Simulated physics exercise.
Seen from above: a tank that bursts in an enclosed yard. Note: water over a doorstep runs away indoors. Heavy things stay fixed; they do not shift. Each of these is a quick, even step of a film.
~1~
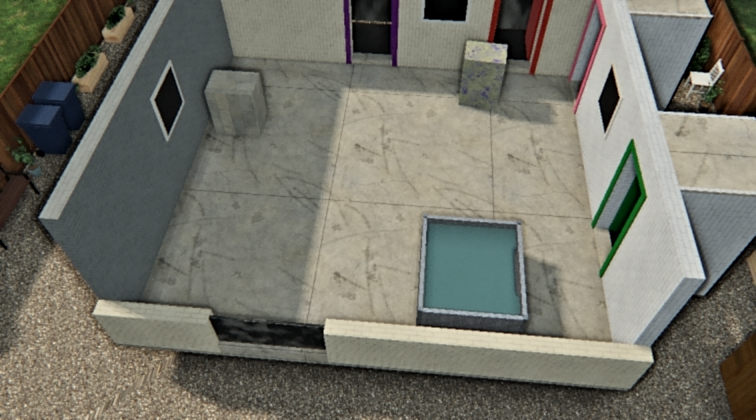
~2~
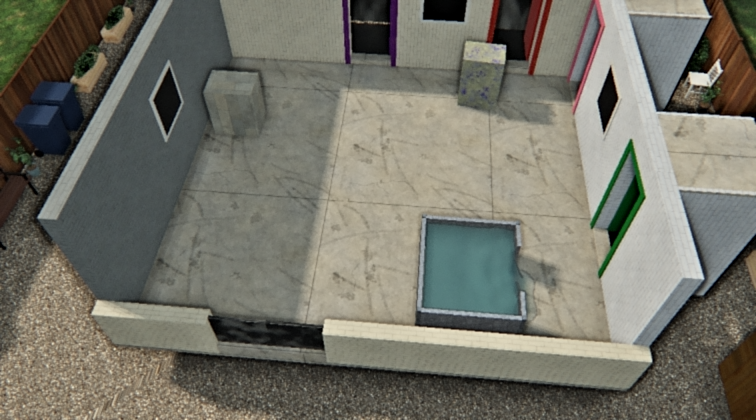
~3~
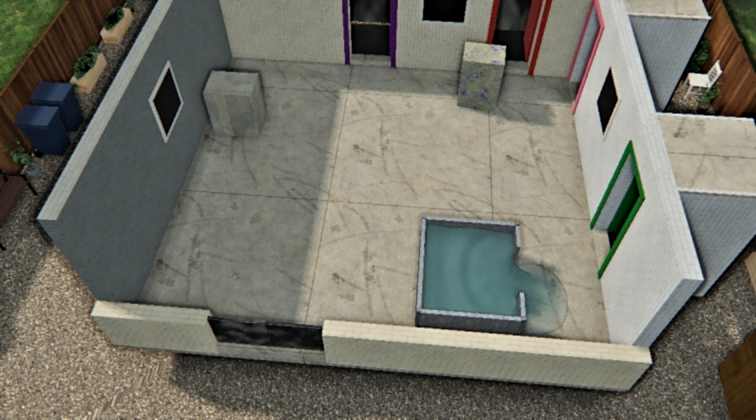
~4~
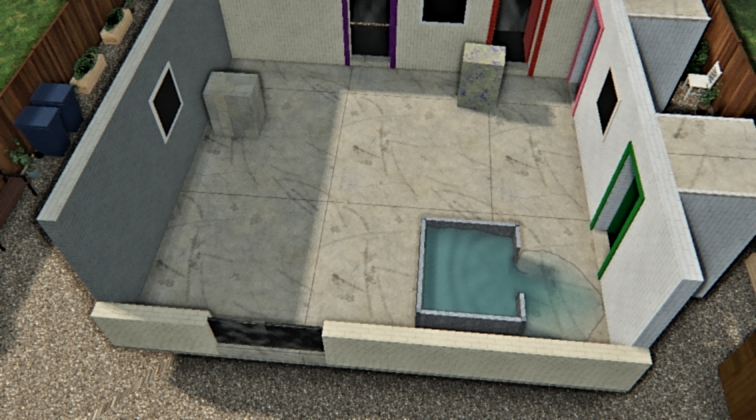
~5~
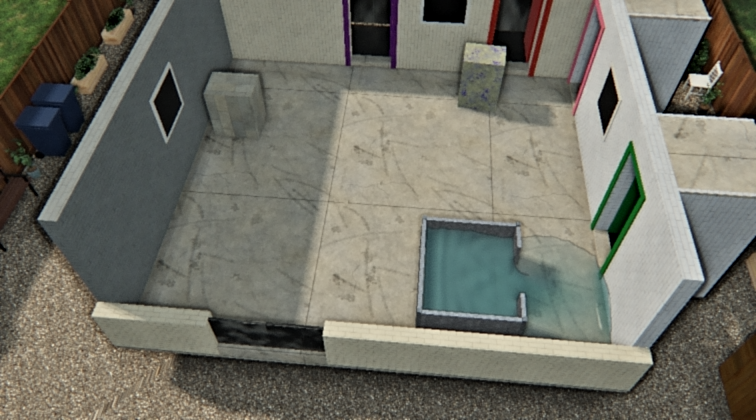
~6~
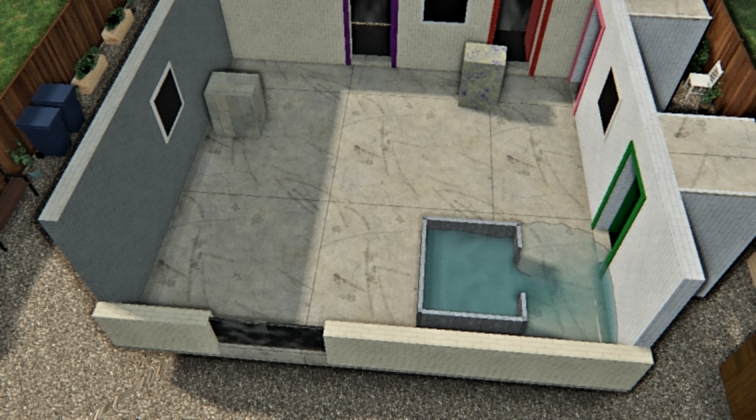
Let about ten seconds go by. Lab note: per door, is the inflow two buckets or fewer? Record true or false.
Pink door false; purple door true; red door true; green door false.
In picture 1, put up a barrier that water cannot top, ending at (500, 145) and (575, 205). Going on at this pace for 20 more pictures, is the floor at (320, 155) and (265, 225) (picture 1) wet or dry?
Result, in order: Bone-dry / bone-dry.
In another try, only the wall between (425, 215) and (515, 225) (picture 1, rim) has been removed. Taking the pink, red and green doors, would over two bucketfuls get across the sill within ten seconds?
The pink door tops the limit, the red door falls short, the green door falls short.
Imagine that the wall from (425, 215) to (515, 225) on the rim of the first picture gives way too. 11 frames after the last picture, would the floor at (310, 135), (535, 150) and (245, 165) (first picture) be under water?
In turn: Inundated, then inundated, then untouched.
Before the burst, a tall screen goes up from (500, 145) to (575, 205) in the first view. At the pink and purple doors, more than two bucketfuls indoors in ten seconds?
Result - pink door: Safe; purple door: Safe.
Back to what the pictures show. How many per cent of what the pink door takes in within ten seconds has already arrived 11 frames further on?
Roughly 0 per cent.
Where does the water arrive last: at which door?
Result: The purple door.
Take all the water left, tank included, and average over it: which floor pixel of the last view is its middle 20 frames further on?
My reading is close to (508, 265).
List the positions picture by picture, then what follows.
In the first picture, still water in the tank at (472, 267).
In the second picture, the front is at a hidden place, out from the gap at (513, 286).
In the third picture, the front is at (562, 313), out from the gap at (512, 288).
In the fourth picture, water pours out at (512, 289) and has run to (599, 310).
In the fifth picture, water pours out at (513, 289) and has run to (595, 261).
In the sixth picture, water pours out at (513, 288) and has run to (592, 237).
A moment on, water covers 10 % of the floor; the pink door not reached, the purple door not reached, the red door not reached, the green door over two buckets in.
Next, water covers 15 % of the floor; the pink door not reached, the purple door not reached, the red door not reached, the green door far over two buckets in.
Then, water covers 30 % of the floor; the pink door wet at the sill, nothing in, the purple door not reached, the red door wet at the sill, nothing in, the green door far over two buckets in.
Later, water covers 45 % of the floor; the pink door under two buckets in, the purple door wet at the sill, nothing in, the red door wet at the sill, nothing in, the green door far over two buckets in.
In the end, water covers 70 % of the floor; the pink door over two buckets in, the purple door wet at the sill, nothing in, the red door wet at the sill, nothing in, the green door far over two buckets in.
